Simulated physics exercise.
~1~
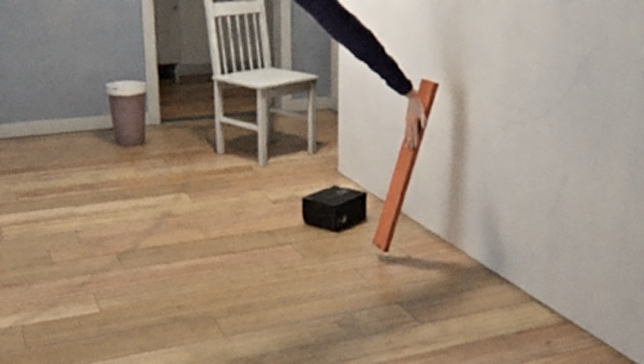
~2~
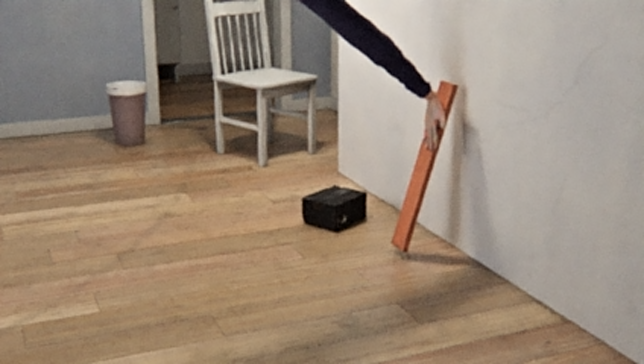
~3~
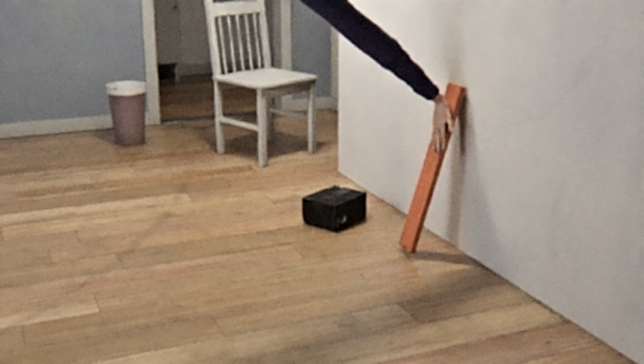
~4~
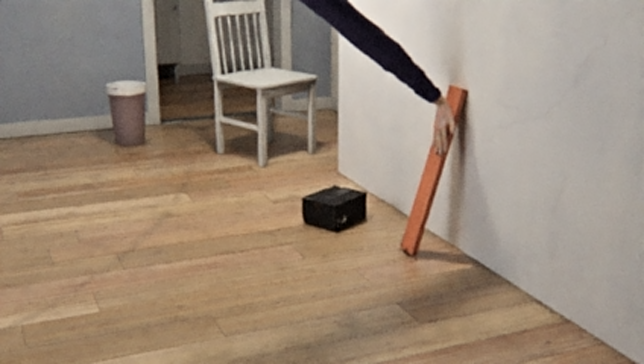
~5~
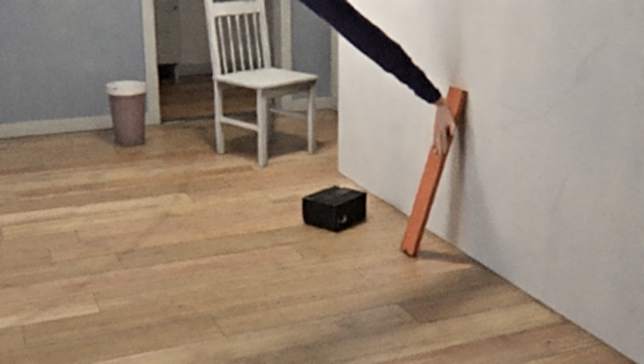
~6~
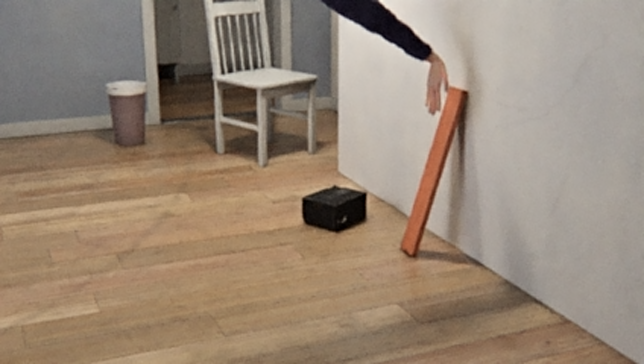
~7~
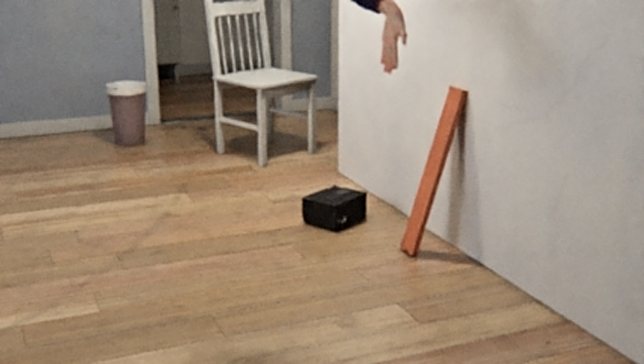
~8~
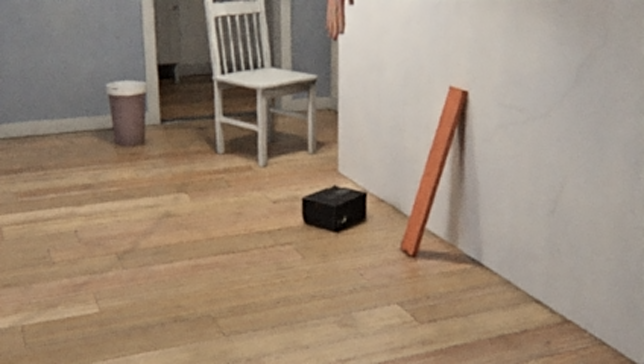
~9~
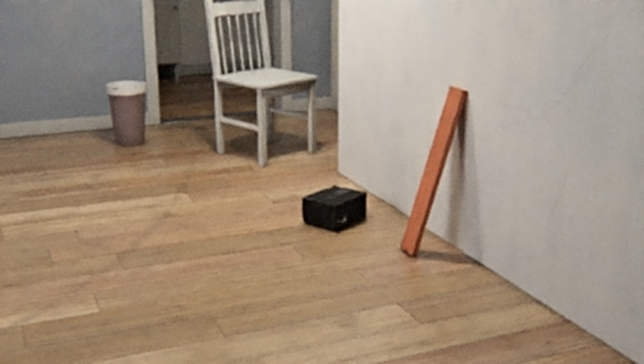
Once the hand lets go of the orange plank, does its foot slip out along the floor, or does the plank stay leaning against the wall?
The plank stays leaning against the wall. Its foot keeps its place on the wooden floor after the hand draws away.
Room with wooden floor, a hand leaning an orange plank against a white wall, letting go and withdrawing, the plank staying propped.
